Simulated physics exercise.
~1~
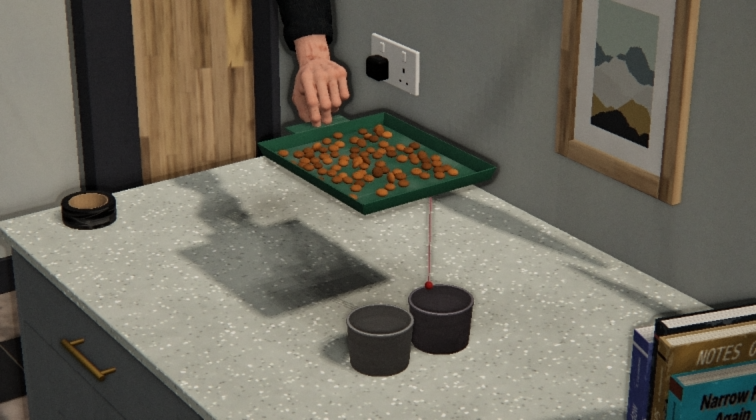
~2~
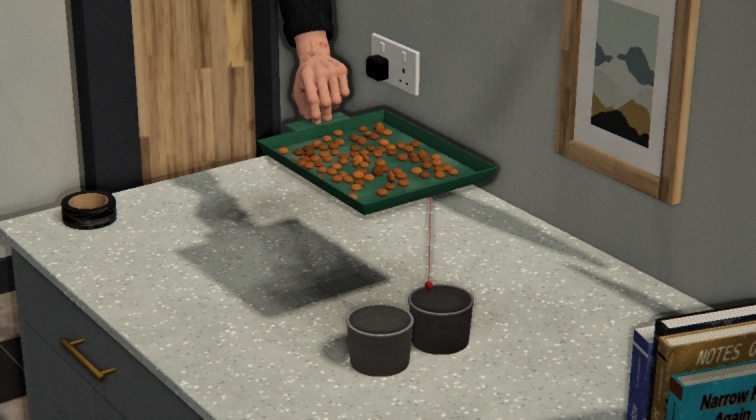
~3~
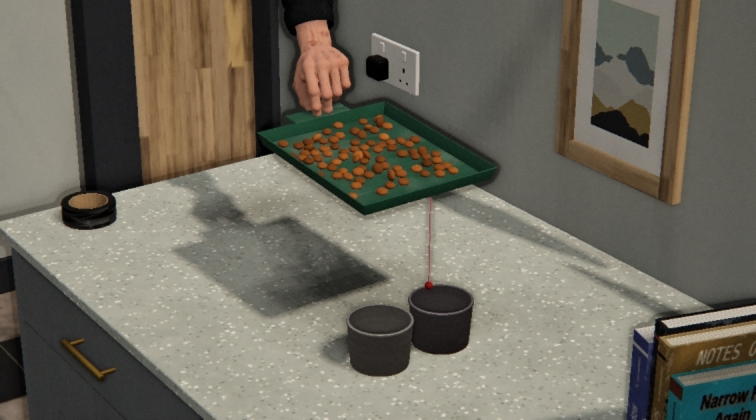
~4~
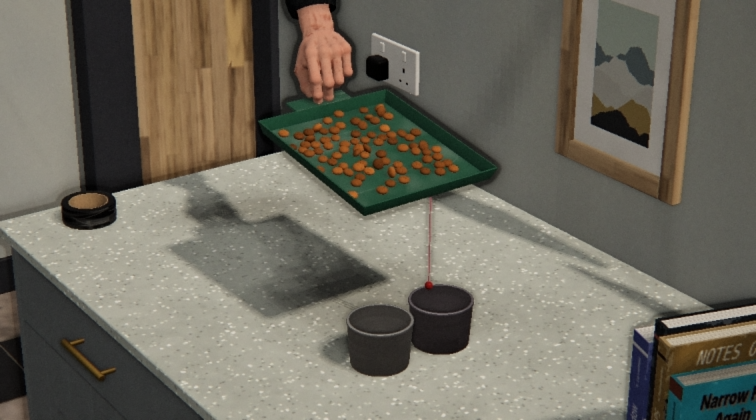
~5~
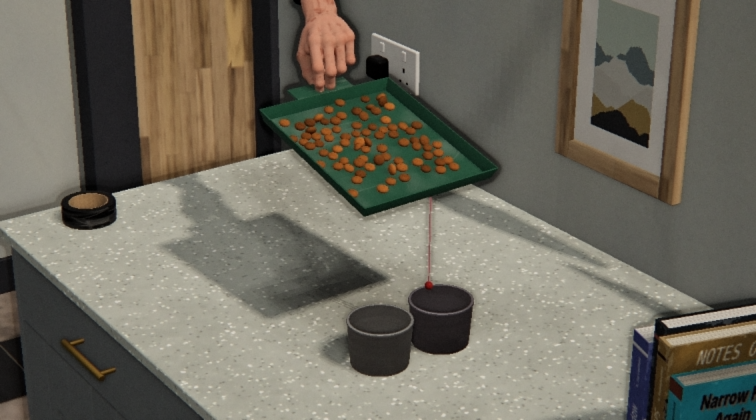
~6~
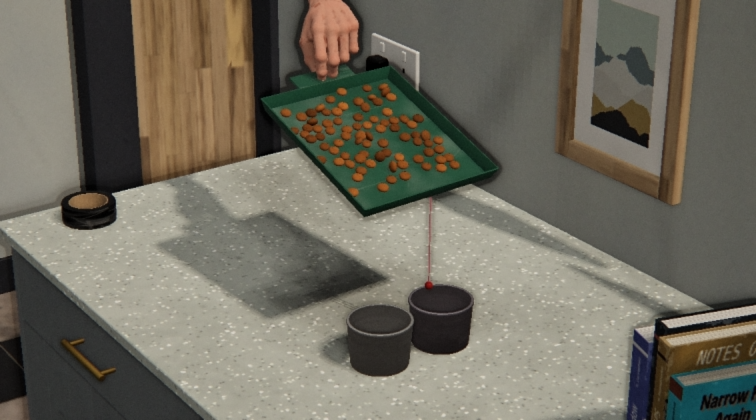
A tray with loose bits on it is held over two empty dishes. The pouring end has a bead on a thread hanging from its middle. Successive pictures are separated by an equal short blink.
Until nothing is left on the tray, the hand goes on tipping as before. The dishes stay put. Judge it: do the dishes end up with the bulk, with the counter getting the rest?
Catch falls short of half.
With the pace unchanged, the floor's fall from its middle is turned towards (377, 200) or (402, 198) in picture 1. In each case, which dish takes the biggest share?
The first try favours the dish to the left; the second favours the dish to the left.
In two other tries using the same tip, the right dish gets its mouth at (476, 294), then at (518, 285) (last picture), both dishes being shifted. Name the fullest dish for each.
The one at left the first time, the one at left the second.
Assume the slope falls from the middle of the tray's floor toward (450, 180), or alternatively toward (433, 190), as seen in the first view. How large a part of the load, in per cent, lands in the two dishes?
The first try would leave around 10 per cent there, the second around 20 per cent.
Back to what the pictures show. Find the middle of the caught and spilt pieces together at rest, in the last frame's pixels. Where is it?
Resting centre, last frame: Roughly (434, 365).
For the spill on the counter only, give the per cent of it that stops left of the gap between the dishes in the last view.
Close to 10 per cent.
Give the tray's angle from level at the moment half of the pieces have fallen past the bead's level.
Angle reached: About 95°.
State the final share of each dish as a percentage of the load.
Left about 20, right about 10 in a hundred.
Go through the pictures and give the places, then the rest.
In the first frame, corners of the pouring end at (365, 202) and (490, 167), level; middle of the load at (366, 161), bits of cat kibble; left dish at (399, 350); right dish at (460, 328); bead on its thread at (429, 285).
In the second frame, corners of the pouring end at (365, 202) and (490, 167), level; middle of the load at (366, 159).
In the third frame, corners of the pouring end at (365, 203) and (491, 167), tipped barely, level across its low end; middle of the load at (366, 155).
In the fourth frame, corners of the pouring end at (365, 204) and (491, 167), tipped a little, level across its low end; middle of the load at (367, 149).
In the fifth frame, corners of the pouring end at (366, 205) and (492, 167), tipped a little, level across its low end; middle of the load at (368, 142).
In the sixth frame, corners of the pouring end at (366, 206) and (493, 167), tipped clearly, level across its low end; middle of the load at (369, 136); left dish at (399, 350); right dish at (460, 328).
Soon after the last picture, tray tipped steeply; most on the tray; a small part in the air.
A little later, tray tipped past a quarter turn; a small part on the tray; about a quarter in the left dish; a small part in the right dish; about a third outside both; about a quarter in the air.
Later still, tray tipped past a quarter turn; about a quarter in the left dish; a small part in the right dish; about two thirds outside both.
At rest, tray tipped past a quarter turn; about a quarter in the left dish; a small part in the right dish; about two thirds outside both.
